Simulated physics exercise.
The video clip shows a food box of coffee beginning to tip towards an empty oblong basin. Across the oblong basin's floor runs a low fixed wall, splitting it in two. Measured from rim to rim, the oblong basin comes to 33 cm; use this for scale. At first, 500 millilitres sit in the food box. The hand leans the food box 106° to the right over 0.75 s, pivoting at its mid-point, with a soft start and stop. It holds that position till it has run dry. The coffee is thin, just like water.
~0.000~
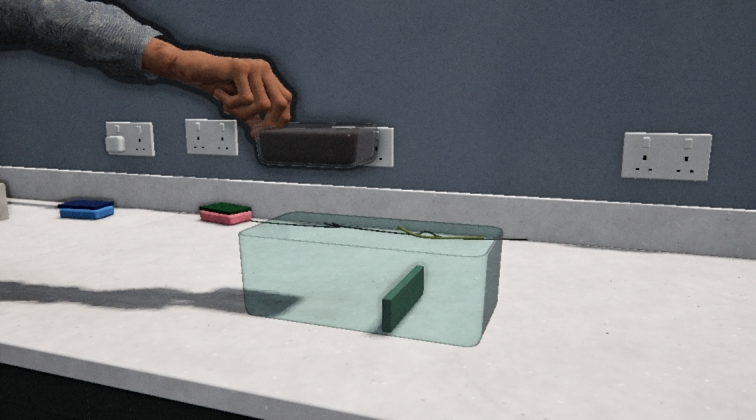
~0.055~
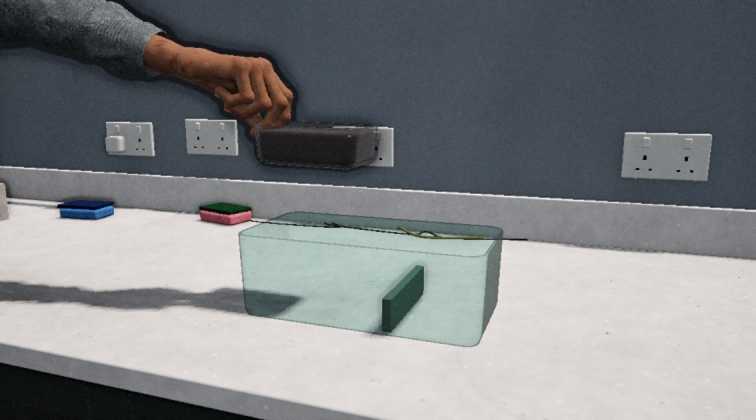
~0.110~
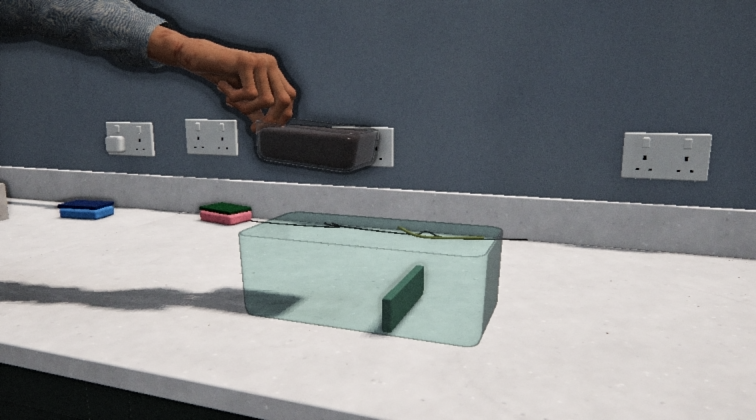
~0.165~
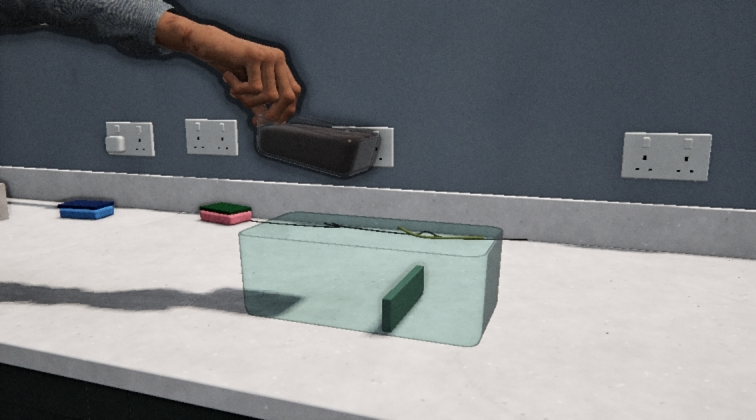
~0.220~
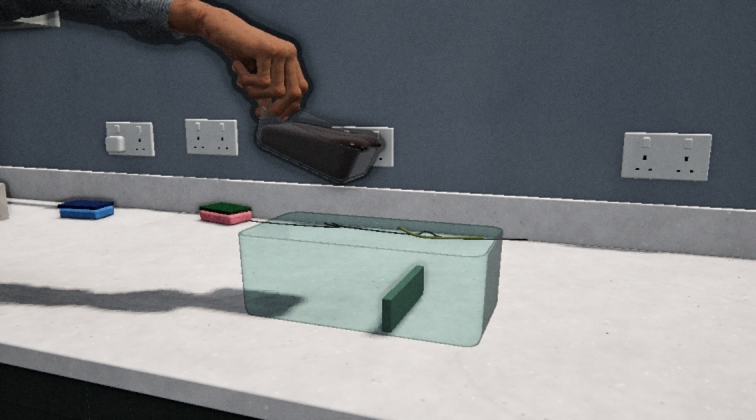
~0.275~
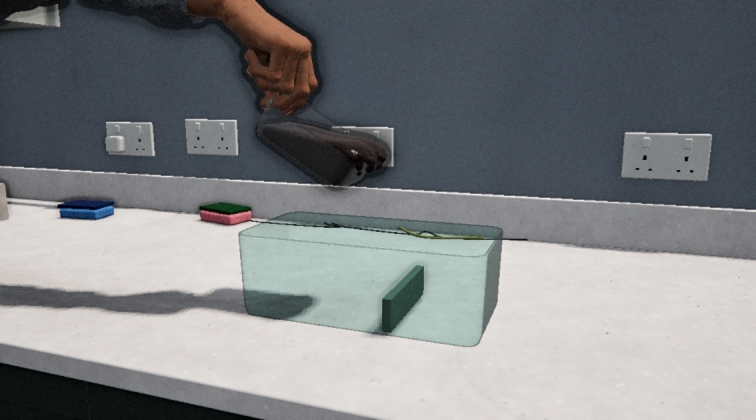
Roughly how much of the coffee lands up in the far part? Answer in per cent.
Around 52 %.
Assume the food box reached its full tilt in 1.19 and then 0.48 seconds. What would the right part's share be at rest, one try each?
Result: 65 per cent, then 20 per cent.
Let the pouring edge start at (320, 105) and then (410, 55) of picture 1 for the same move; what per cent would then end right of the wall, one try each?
It comes to 5 per cent, and then 75 per cent.
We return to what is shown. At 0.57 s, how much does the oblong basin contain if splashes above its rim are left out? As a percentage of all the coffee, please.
74 %, roughly.
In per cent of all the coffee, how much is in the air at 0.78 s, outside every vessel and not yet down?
Something like 3 per cent is in the air then.
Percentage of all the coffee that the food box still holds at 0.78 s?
I'd say some 1 per cent remains.
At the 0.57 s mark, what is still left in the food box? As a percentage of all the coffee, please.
I'd estimate some 5 % remains.
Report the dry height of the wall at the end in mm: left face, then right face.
The left comes to roughly 36 mm and the right to roughly 28 mm.
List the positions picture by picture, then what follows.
It leans 0°; its right rim is at (367, 128); the coffee meets the walls at (274, 131) and (367, 133); the oblong basin's rim runs from (265, 223) to (495, 243); the wall's top is at (405, 282), in the first frame.
It leans 1°; its right rim is at (367, 129); the coffee meets the walls at (274, 130) and (367, 134), in the second frame.
It leans 6°; its right rim is at (368, 134); the coffee meets the walls at (275, 128) and (368, 135), in the third frame.
It leans 12°; its right rim is at (369, 140); the coffee meets the walls at (276, 127) and (370, 137), in the fourth frame.
It leans 21°; its right rim is at (369, 149); the coffee meets the walls at (276, 126) and (367, 144); 5 per cent is over the edge, in the fifth frame.
It leans 31°; its right rim is at (367, 159); the coffee meets the walls at (276, 124) and (354, 144); 13 per cent is over the edge, in the sixth frame.
After 0.57 s the tilt is 91° and 5 per cent is still to pour, 26 is left of the wall and 48 right of it.
After 0.78 s the tilt is 106° and 1 per cent is still to pour, 43 is left of the wall and 53 right of it.
After 1.01 s the tilt is 106° and 0 per cent is still to pour, 46 is left of the wall and 52 right of it.
After 1.25 s the tilt is 106° and 0 per cent is still to pour, 46 is left of the wall and 52 right of it.
In the end 46 per cent lies left of the wall, 52 right of it and 1 outside.
